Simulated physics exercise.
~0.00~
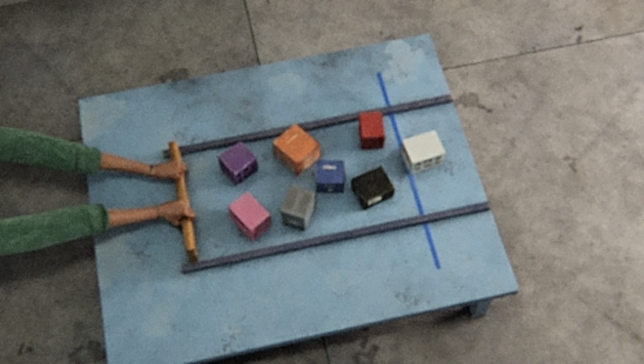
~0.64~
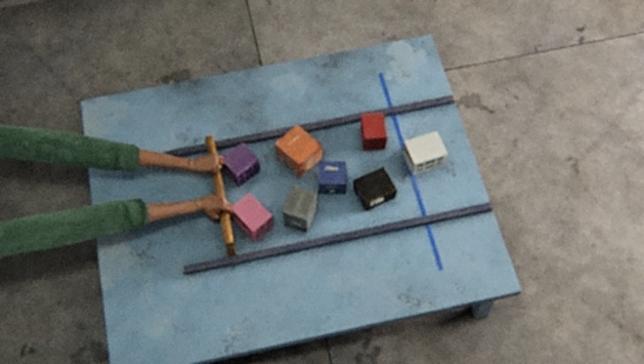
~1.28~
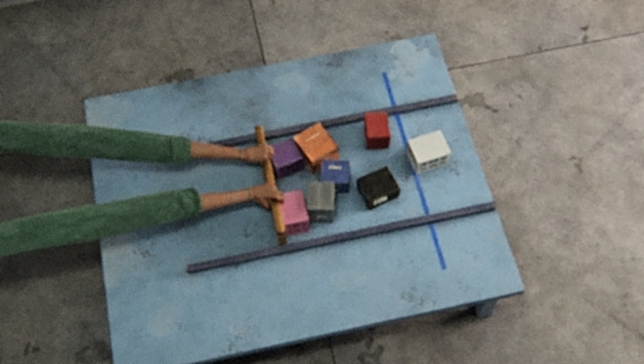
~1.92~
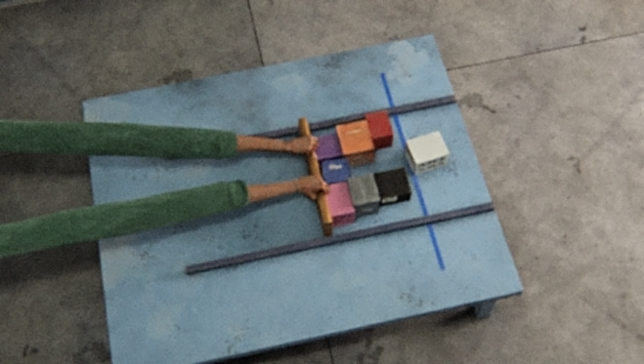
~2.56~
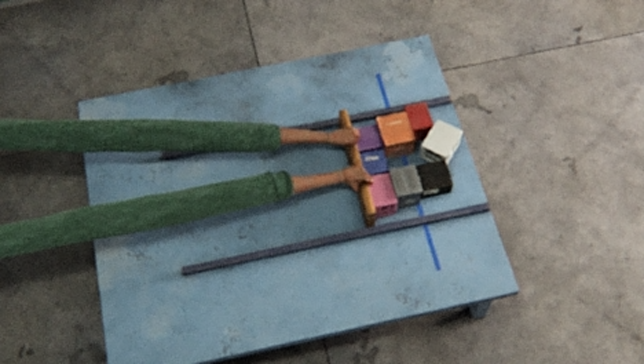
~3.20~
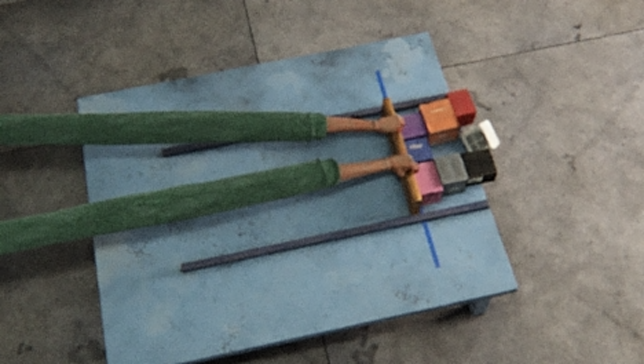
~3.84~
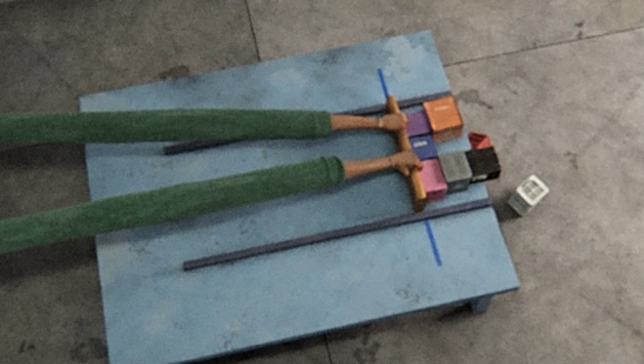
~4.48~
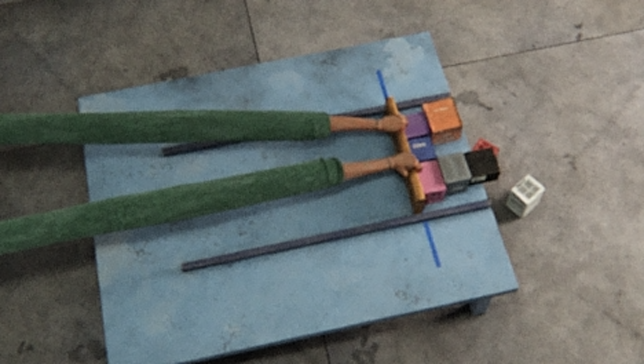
Two hands push a wooden bar against colored boxes, and the white and red ones fall off.
